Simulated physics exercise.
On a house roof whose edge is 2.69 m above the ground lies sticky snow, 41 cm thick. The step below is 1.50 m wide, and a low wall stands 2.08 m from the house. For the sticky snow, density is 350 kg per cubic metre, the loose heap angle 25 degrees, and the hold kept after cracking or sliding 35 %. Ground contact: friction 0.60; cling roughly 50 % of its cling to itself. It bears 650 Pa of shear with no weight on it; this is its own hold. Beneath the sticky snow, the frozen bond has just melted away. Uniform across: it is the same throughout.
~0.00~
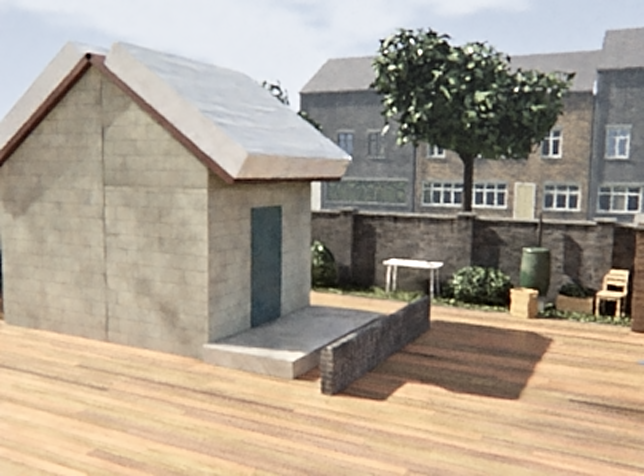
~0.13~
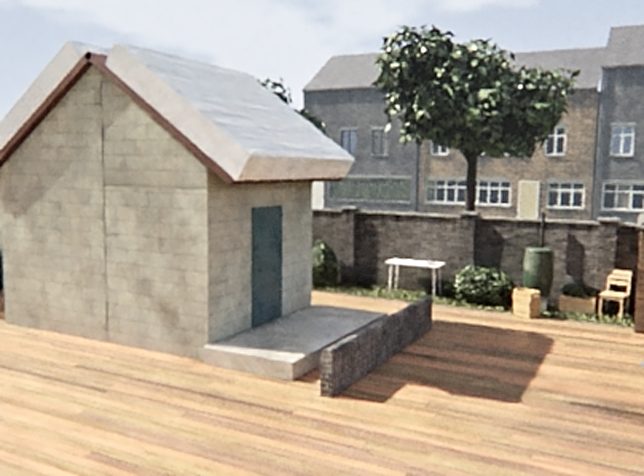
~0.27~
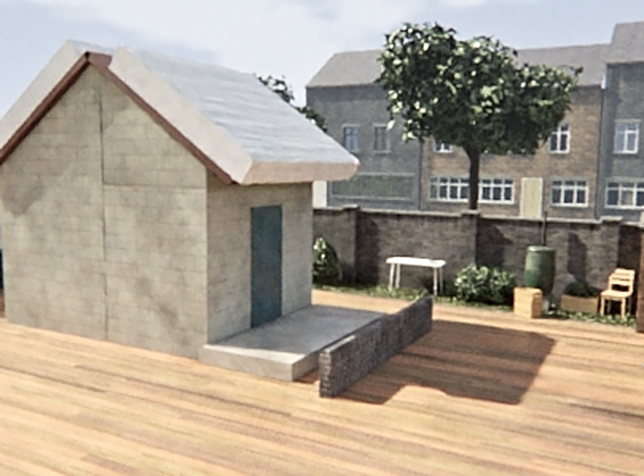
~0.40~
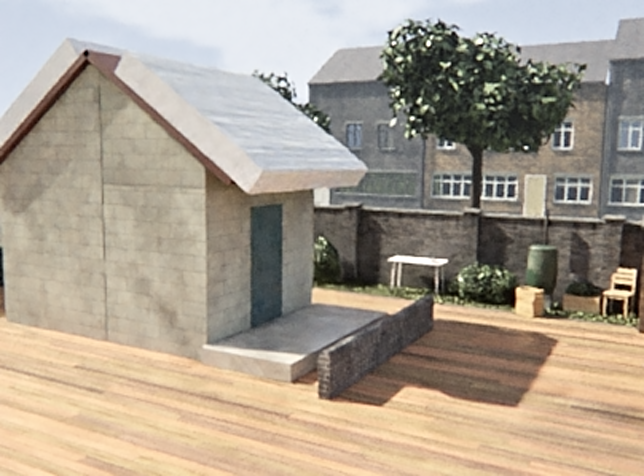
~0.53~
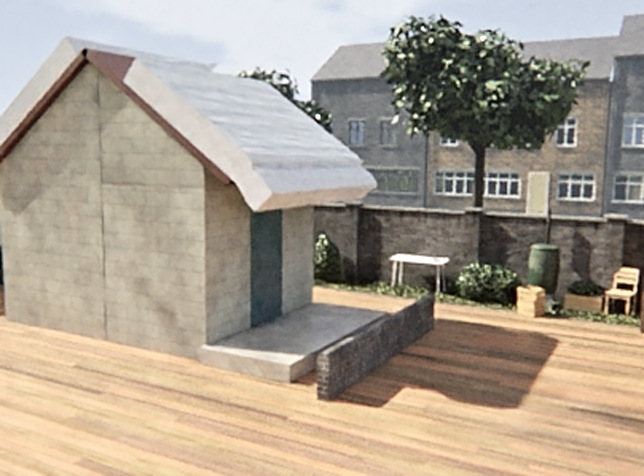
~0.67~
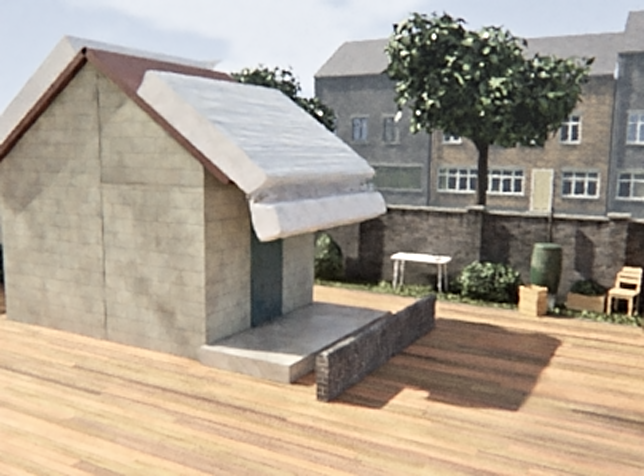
Snow layer sliding down the right side of a small house's roof, baring the ridge, its edge sagging over the eaves.
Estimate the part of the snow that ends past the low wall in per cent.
My estimate is 52 percent.
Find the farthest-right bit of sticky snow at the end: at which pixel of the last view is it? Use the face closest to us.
Look roughly at (631, 458).
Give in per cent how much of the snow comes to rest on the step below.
About 18 %.
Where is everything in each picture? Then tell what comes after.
The first picture shows leading edge of the sticky snow at (247, 157), 4 % of it past the eaves, in one piece.
The second picture shows leading edge of the sticky snow at (248, 159), its middle shifted 3.8 cm, 6 % of it past the eaves, in one piece.
The third picture shows leading edge of the sticky snow at (253, 164), its middle shifted 15 cm, 9 % of it past the eaves, in one piece.
The fourth picture shows leading edge of the sticky snow at (261, 174), its middle shifted 33 cm, 16 % of it past the eaves, in one piece.
The fifth picture shows leading edge of the sticky snow at (271, 191), its middle shifted 58 cm, 24 % of it past the eaves, cracking.
The sixth picture shows leading edge of the sticky snow at (281, 233), its middle shifted 92 cm, 35 % of it past the eaves, cracking.
After 1.09 s, 44 % is still on the roof and 0 % is past the low wall.
After 1.60 s, none is still on the roof and 51 % is past the low wall.
After 2.10 s, none is still on the roof and 52 % is past the low wall.
After 2.60 s, none is still on the roof and 52 % is past the low wall.
After 2.70 s, at the end, none is still on the roof and 52 % is past the low wall.
